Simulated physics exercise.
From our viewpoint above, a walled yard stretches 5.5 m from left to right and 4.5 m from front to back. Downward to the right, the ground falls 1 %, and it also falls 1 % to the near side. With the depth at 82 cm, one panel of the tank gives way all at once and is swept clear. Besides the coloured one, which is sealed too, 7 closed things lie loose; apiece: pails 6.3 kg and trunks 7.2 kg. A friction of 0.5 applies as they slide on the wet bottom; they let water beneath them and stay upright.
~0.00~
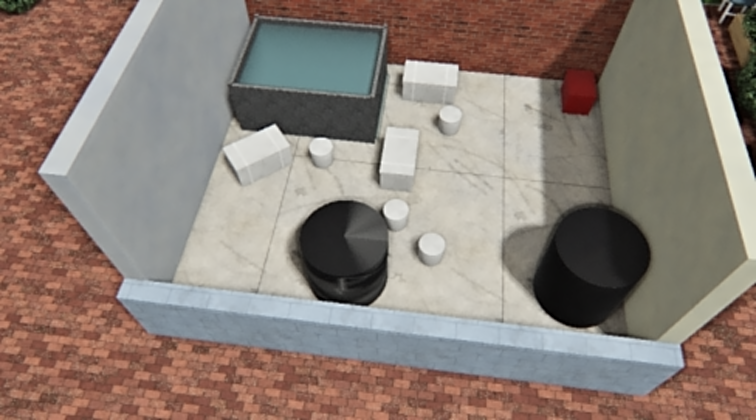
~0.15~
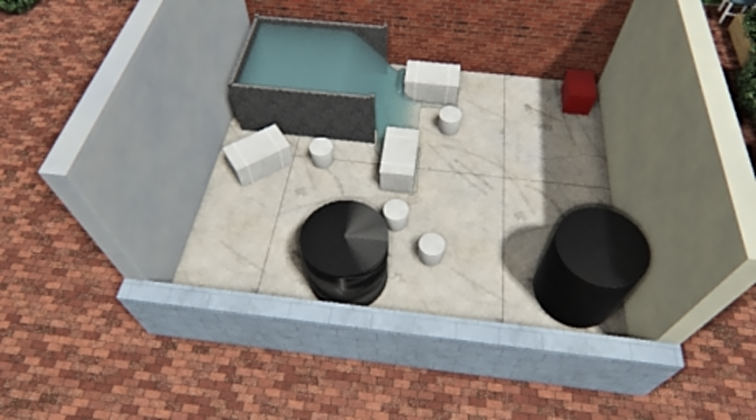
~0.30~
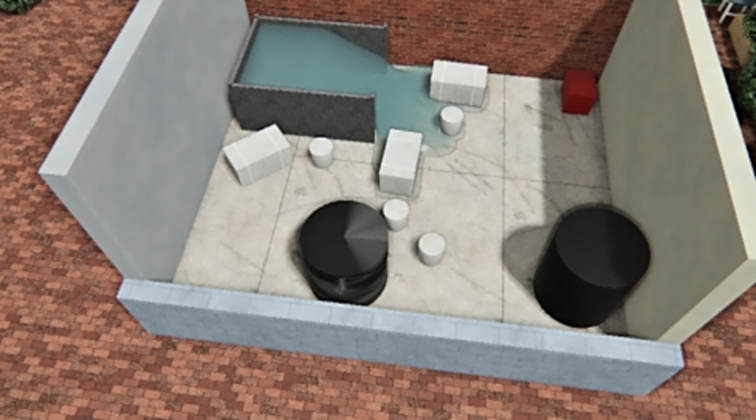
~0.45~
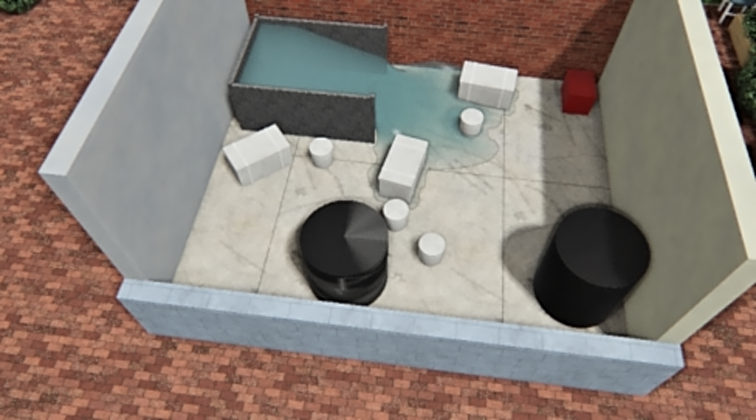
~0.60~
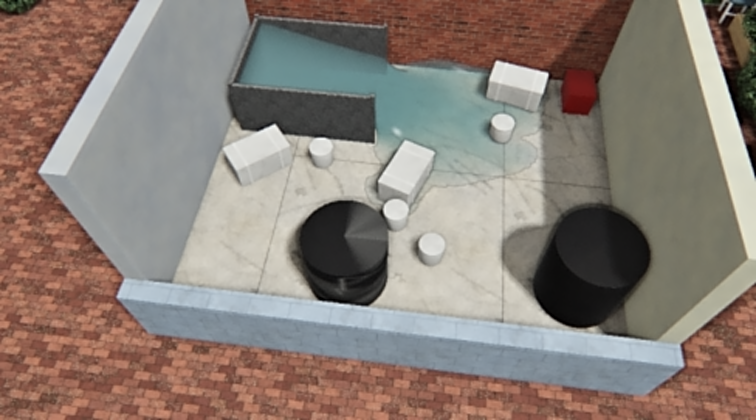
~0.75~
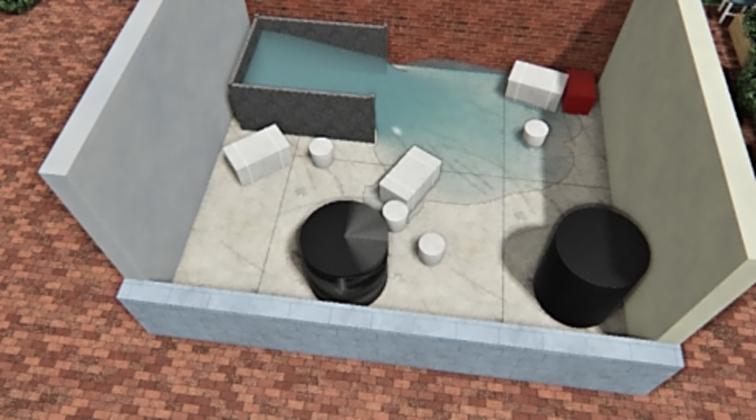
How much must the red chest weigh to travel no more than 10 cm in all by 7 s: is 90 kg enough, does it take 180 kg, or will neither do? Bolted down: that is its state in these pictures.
In all likelihood, going heavy is essential.
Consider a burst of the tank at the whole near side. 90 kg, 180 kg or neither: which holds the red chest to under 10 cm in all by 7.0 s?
With that failure, the small mass keeps it.
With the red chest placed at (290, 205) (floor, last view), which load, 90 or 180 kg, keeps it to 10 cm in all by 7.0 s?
Looks like the outcome is this: The lighter one does it.
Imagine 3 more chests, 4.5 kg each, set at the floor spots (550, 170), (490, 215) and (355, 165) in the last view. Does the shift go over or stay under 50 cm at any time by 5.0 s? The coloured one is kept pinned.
In the given order, I'd say greater, greater, smaller.
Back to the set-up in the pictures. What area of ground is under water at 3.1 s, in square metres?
16 m2.
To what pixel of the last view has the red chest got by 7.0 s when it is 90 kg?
Somewhere around (584, 163).
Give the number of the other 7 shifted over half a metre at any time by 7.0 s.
By my tally, 6.
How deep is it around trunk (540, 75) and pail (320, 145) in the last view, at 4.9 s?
First roughly 13 cm, second roughly 6 cm.
After 1.4 s the red chest would be 13 cm from its start with 90 kg and 0 cm from its start with 180 kg; 24 cm of water round it then.
After 3.1 s the red chest would be 136 cm from its start with 90 kg and 0 cm from its start with 180 kg; 25 cm of water round it then.
After 4.9 s the red chest would be 154 cm from its start with 90 kg and 0 cm from its start with 180 kg; 14 cm of water round it then.
After 7.0 s the red chest would be 154 cm from its start with 90 kg and 0 cm from its start with 180 kg; 10 cm of water round it then.
